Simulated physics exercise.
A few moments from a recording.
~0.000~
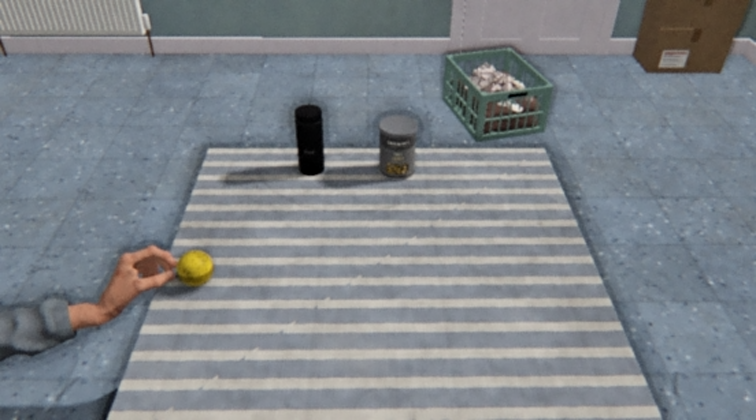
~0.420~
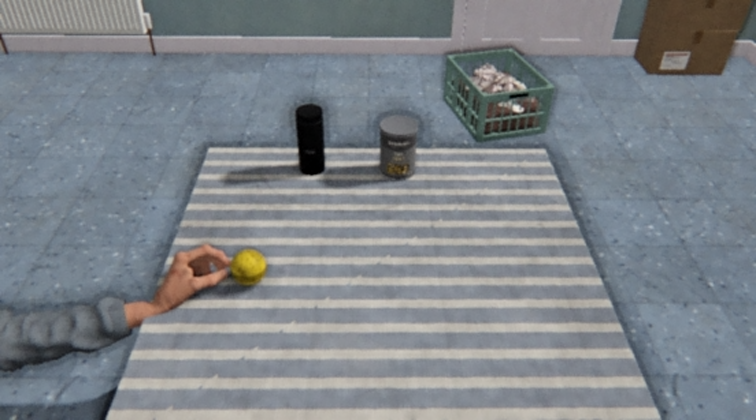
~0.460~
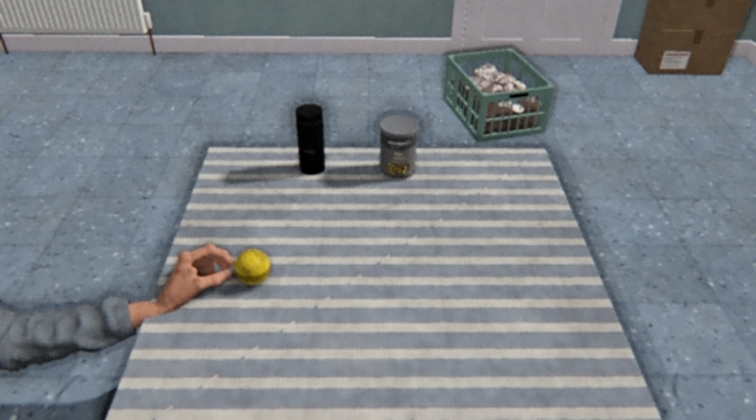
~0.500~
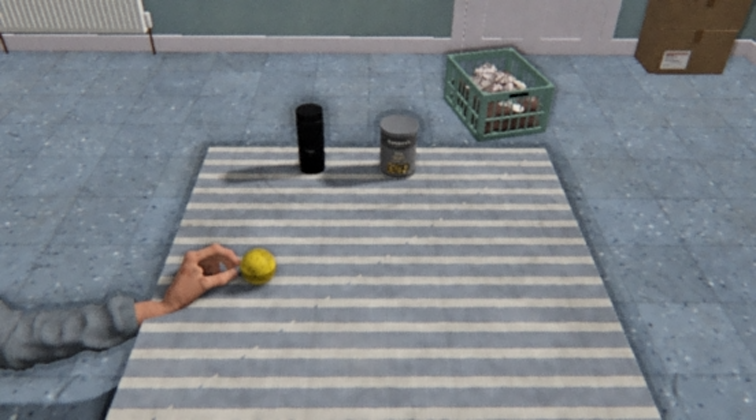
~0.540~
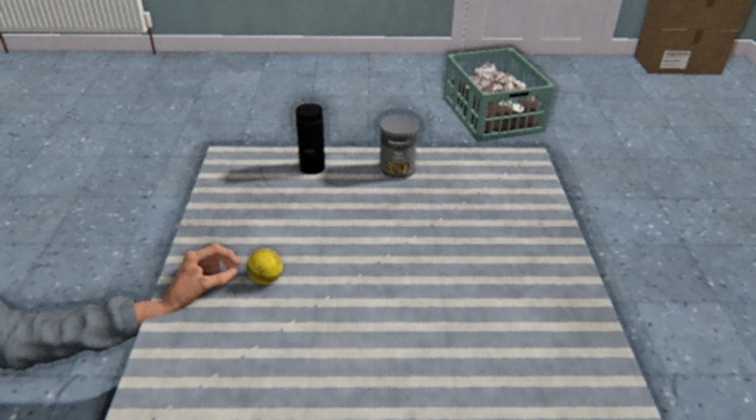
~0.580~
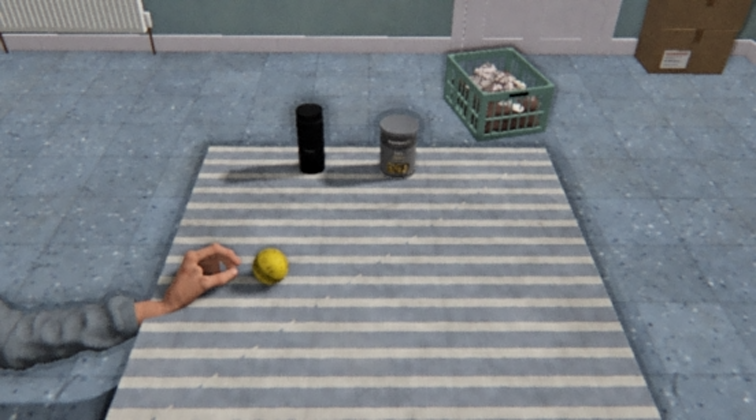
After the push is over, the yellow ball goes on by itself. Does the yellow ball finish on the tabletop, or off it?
The yellow ball finishes on the tabletop.
After 0.68 s, yellow ball rolled about its own width near (284, 267).
After 0.78 s, yellow ball rolled about its own width near (295, 267).
After 0.98 s, yellow ball rolled about its own width near (313, 267).
After 1.18 s, yellow ball rolled well along near (322, 267).
At rest (1.7 s), moved from the start, yellow ball. Seen from the same camera at the end, yellow ball near (324, 267).
